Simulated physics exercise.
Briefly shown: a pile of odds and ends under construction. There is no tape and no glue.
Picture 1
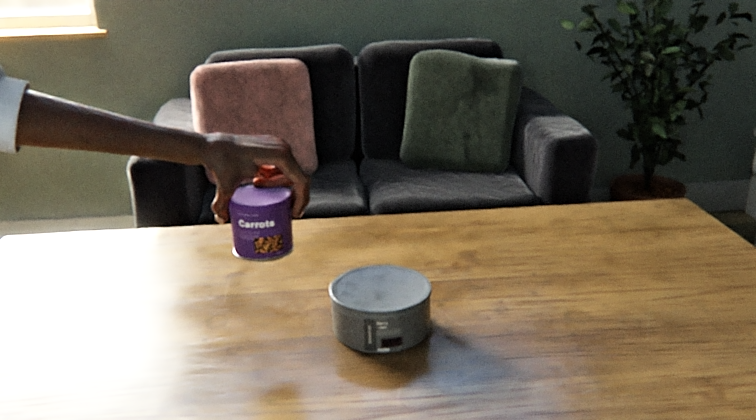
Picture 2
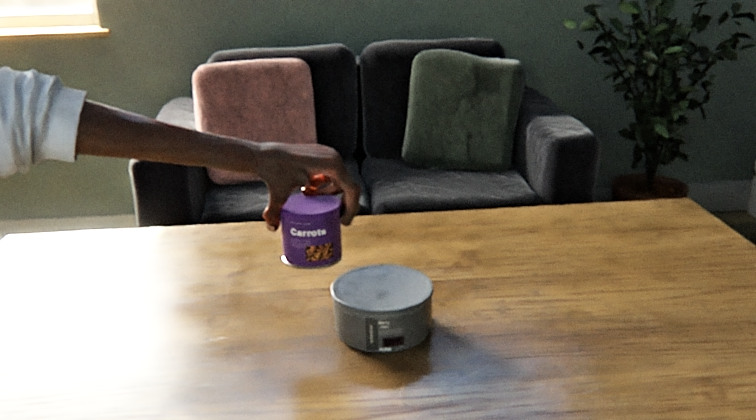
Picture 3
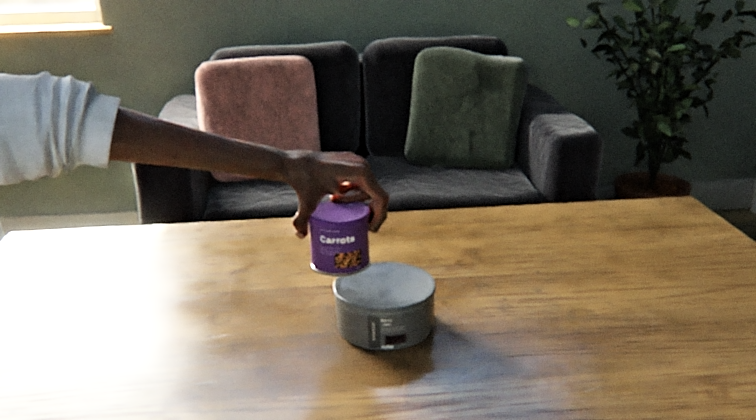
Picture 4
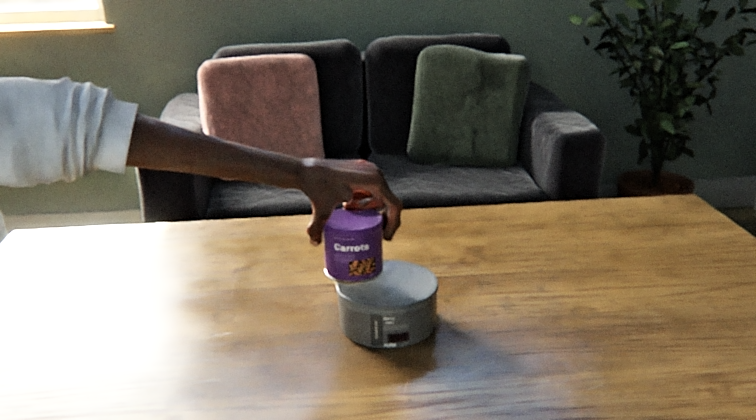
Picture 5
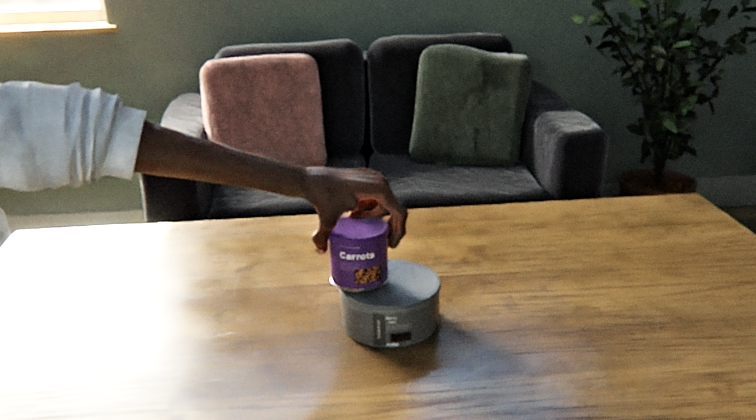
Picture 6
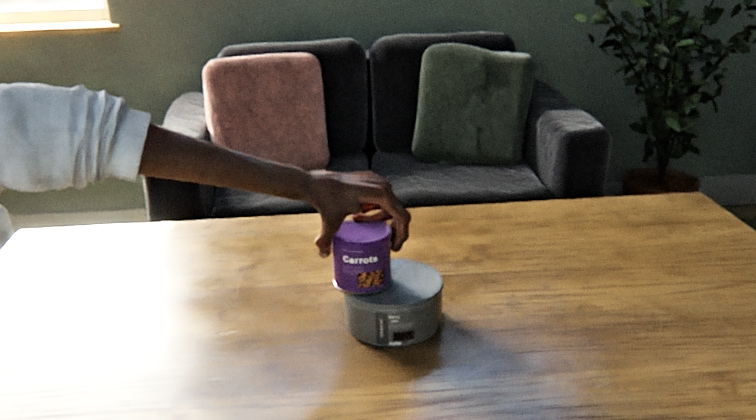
A hand held a purple carrots tin above a wooden table, moved it right and down toward a round grey tub, and lowered it onto the tub's left side, still gripping it.
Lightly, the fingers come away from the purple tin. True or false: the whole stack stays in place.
True.
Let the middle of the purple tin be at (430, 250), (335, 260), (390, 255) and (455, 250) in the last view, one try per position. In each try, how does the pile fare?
The pile remains standing the first time, collapses the second time, remains standing the third time and collapses the fourth time.
Then, 0.30 s on from there, no change.
Then, 0.70 s on from there, purple tin resting near (362, 257).
In the end, both unmoved. At the end, from the last picture's camera, purple tin near (362, 257). The pile stays up.
